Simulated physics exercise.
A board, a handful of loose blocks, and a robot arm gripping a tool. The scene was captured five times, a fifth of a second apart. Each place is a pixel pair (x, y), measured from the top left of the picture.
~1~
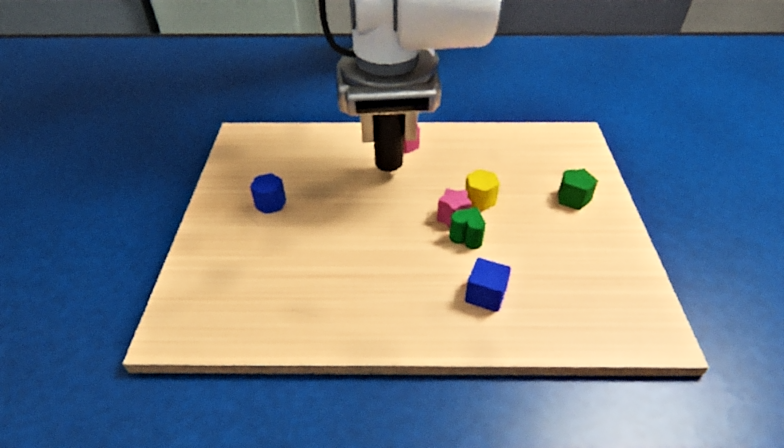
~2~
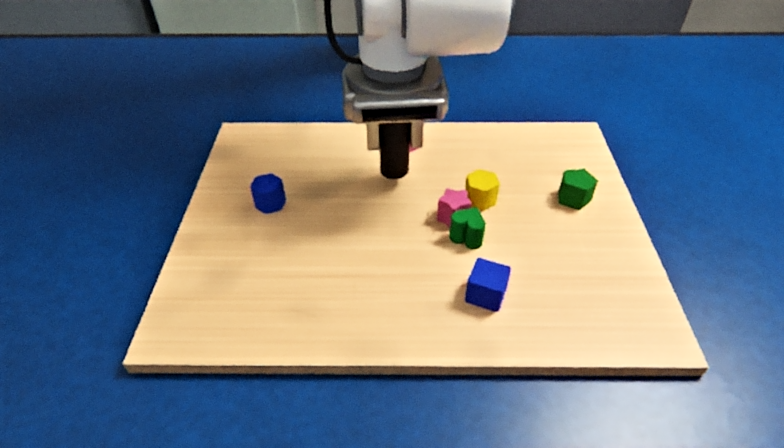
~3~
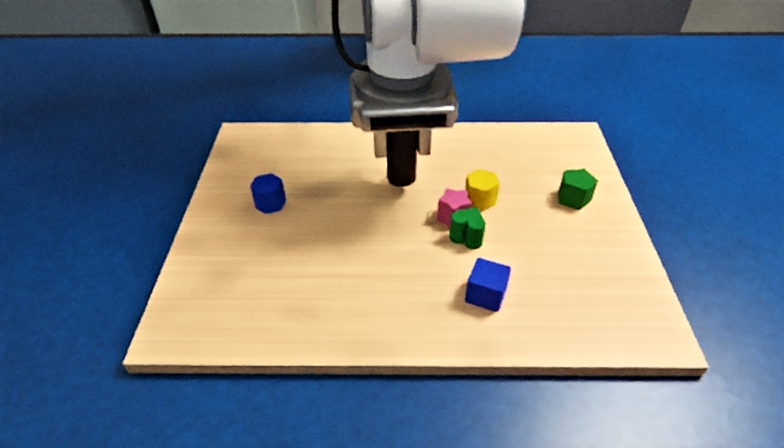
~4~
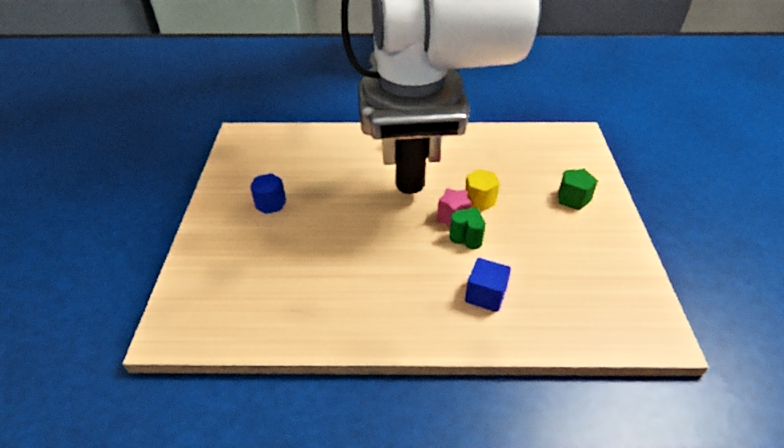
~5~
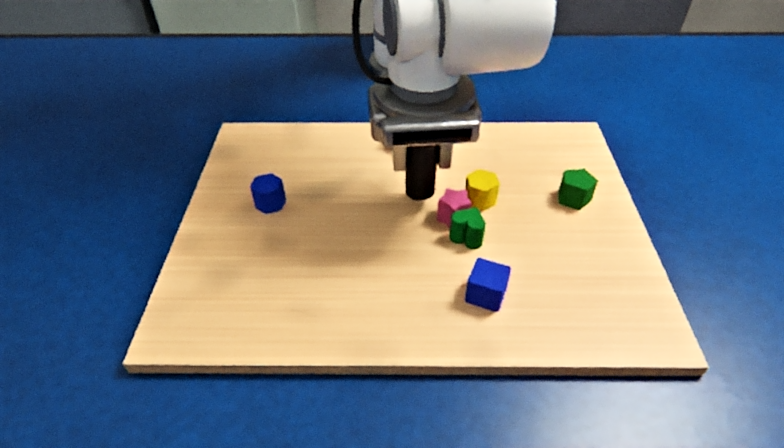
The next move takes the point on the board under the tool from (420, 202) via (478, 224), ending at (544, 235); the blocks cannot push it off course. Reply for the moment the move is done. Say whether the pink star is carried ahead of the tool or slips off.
Slipped loose.
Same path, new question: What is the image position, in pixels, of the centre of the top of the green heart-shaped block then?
Final place: (493, 239).
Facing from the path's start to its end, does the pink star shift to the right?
Yes, that is how it ends up.
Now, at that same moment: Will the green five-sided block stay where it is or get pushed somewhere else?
It sits in its place.
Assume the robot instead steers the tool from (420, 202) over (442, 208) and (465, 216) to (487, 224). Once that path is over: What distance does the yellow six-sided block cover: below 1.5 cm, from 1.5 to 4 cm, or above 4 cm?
Its final spot will lie within 1.5 cm of the current one.
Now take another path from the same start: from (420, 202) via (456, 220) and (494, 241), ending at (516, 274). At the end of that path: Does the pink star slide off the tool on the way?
Answer: Yes.
On the path given first. One third of the way, tool (460, 205); pink star (484, 210), turned 20° clockwise; green heart-shaped block (485, 230).
Two thirds of the way, tool (502, 220); pink star (527, 226), turned 25° clockwise; green heart-shaped block (493, 239), turned 40° clockwise.
At the end, tool (547, 224); pink star (550, 236), turned 70° clockwise; green heart-shaped block (493, 239), turned 40° clockwise; yellow six-sided block in place; green five-sided block in place.
